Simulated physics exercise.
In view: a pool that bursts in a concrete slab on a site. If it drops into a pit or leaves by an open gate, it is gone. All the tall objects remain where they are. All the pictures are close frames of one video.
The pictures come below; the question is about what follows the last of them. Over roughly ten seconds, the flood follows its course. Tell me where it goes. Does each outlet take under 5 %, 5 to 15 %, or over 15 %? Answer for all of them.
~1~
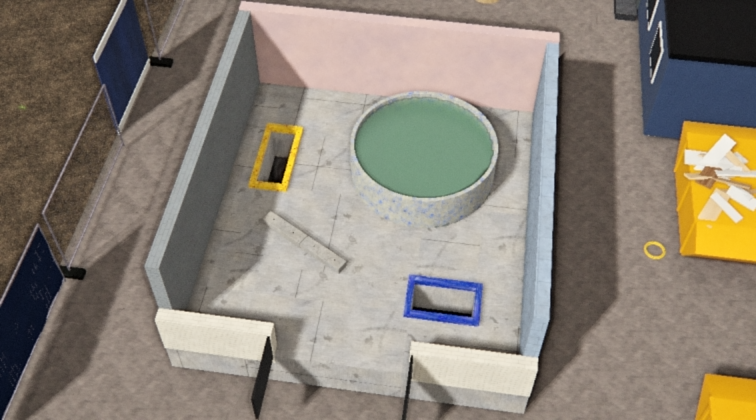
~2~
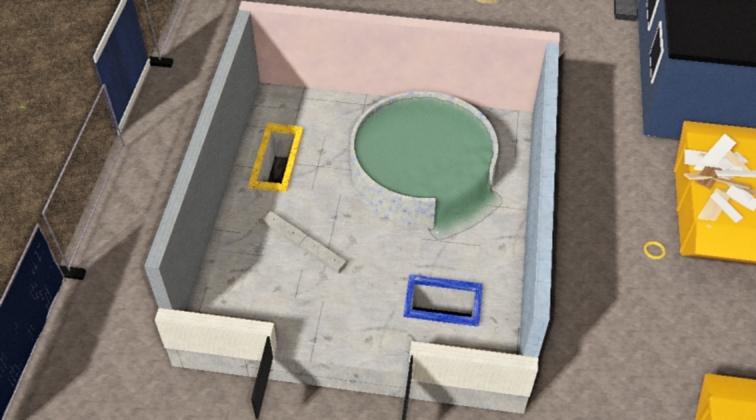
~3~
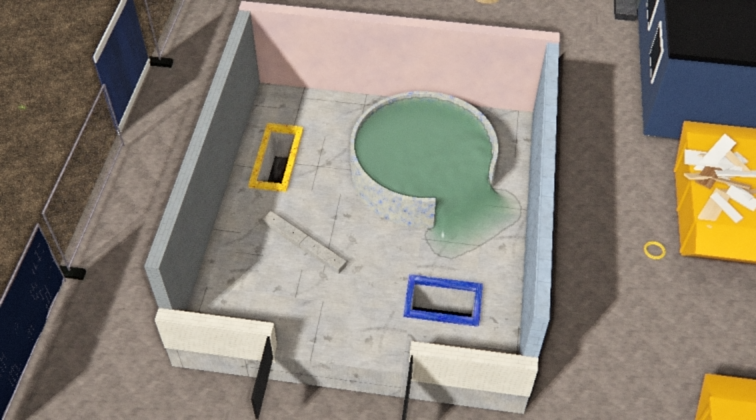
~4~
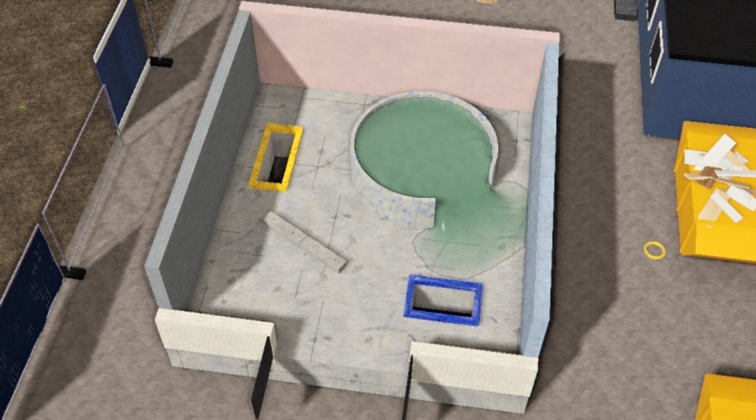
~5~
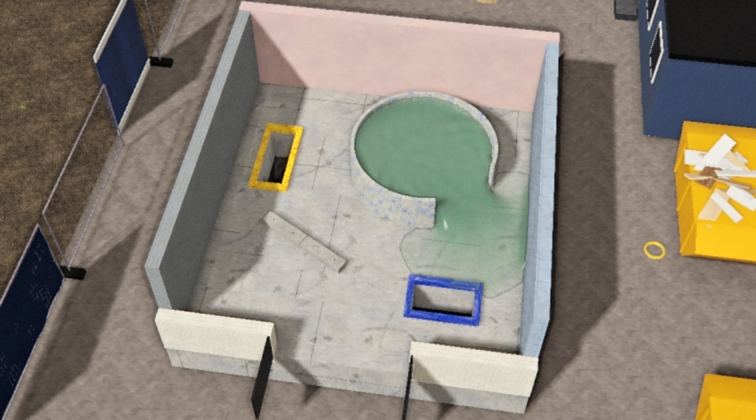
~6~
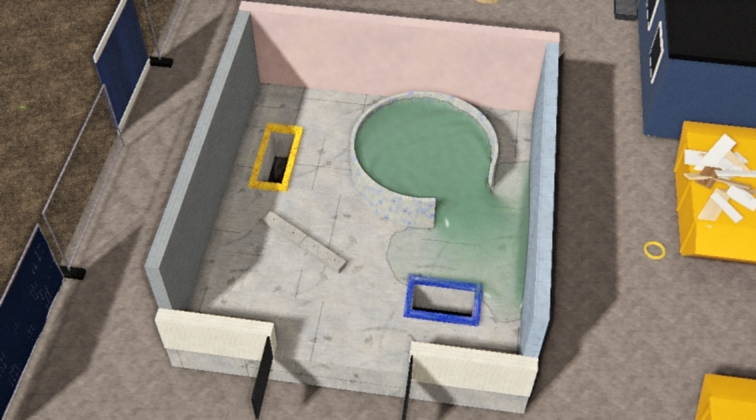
Answer: The gate takes 5 to 15 %; the yellow pit takes under 5 %; the blue pit takes over 15 %.
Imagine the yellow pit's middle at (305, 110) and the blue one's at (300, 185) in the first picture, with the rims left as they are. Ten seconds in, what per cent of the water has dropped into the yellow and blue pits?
The yellow pit receives 4 per cent and the blue pit 2 per cent.
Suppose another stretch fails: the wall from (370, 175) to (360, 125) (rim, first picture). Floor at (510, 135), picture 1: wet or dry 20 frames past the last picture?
Check at the given point: Unwetted.
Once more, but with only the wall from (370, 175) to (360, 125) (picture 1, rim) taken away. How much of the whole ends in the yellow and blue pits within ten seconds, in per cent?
Yellow about 35 %, blue about 0 %.
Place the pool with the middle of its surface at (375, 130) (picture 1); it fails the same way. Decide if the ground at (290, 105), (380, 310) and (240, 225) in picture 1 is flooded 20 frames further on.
Taking them as they were asked, they come out bone dry, soaked, bone dry.
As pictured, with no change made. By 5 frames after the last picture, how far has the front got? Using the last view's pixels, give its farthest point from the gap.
At roughly (510, 375).
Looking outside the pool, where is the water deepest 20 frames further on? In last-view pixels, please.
Somewhere near (510, 366), I think.
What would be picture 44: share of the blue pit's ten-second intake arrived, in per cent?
Something like 85 in a hundred.
A moment on, water covers 20 % of the floor; the gate 0 %, the yellow pit 0 %, the blue pit 2 %.
Next, water covers 35 % of the floor; the gate 0 %, the yellow pit 0 %, the blue pit 5 %.
Then, water covers 65 % of the floor; the gate 1 %, the yellow pit 0 %, the blue pit 10 %.
Later, water covers 95 % of the floor; the gate 5 %, the yellow pit 0 %, the blue pit 16 %.
In the end, water covers 95 % of the floor; the gate 8 %, the yellow pit 1 %, the blue pit 18 %.
